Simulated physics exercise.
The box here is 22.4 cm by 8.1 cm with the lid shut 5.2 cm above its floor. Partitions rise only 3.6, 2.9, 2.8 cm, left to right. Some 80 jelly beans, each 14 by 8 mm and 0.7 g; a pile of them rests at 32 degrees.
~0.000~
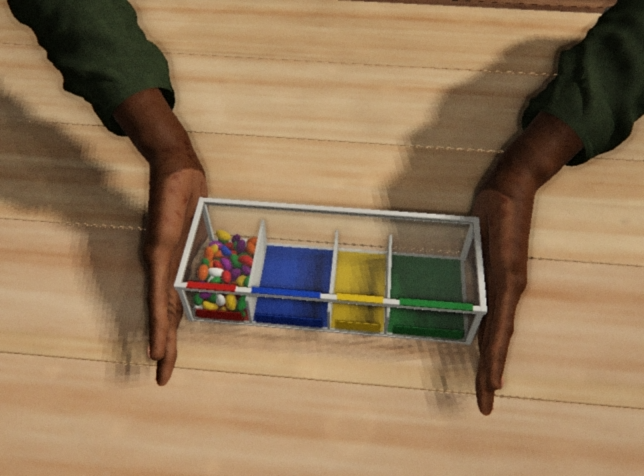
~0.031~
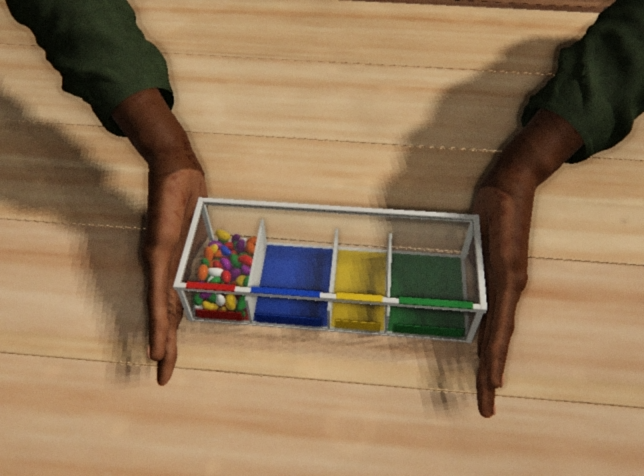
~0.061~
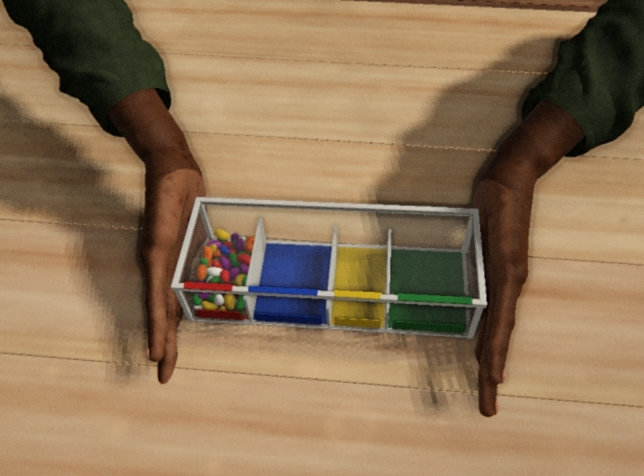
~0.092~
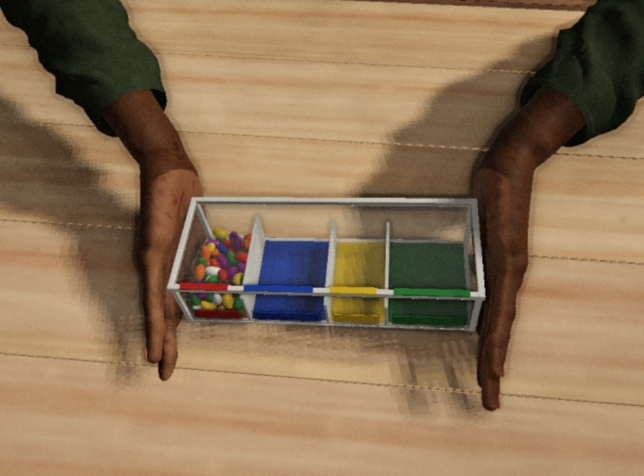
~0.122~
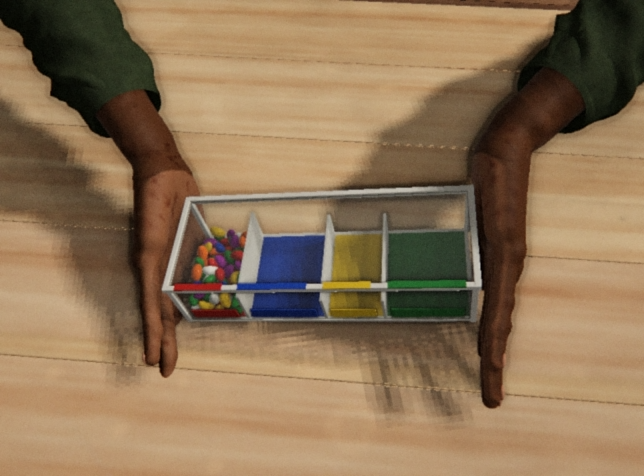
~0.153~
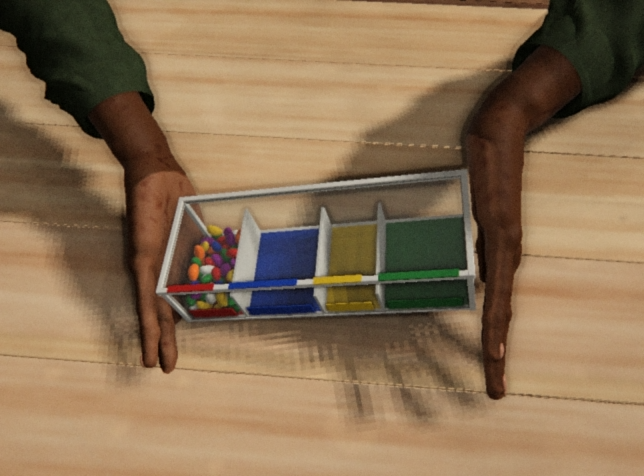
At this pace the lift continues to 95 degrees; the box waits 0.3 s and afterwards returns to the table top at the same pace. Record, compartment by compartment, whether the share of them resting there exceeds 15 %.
Red: Exceeds; blue: Does not exceed; green: Does not exceed; yellow: Does not exceed.
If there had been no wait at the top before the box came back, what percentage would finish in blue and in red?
Final amounts would be blue 0% and red 100%.
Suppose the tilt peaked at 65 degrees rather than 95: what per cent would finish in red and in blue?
The red compartment would hold 100 per cent, the blue one 0 per cent.
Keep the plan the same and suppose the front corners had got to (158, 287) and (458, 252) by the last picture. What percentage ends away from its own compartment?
Something like 0 in a hundred.
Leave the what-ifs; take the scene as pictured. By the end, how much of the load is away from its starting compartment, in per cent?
Roughly 0 per cent.
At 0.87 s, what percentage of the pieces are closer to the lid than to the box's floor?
Share: Approx. 40 %.
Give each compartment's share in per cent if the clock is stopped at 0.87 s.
Red = 100, blue = 0, green = 0, yellow = 0 (per cent).
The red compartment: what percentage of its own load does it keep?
My estimate is roughly 100 percent.
After 0.87 s, tilt 95 degrees; red 100 %.
After 1.36 s, tilt 53 degrees; red 100 %.
Then, at 1.91 s, tilt 0 degrees; red 100 %.
At rest (2.3 s), red 100 %, blue 0 %, green 0 %, yellow 0 %.
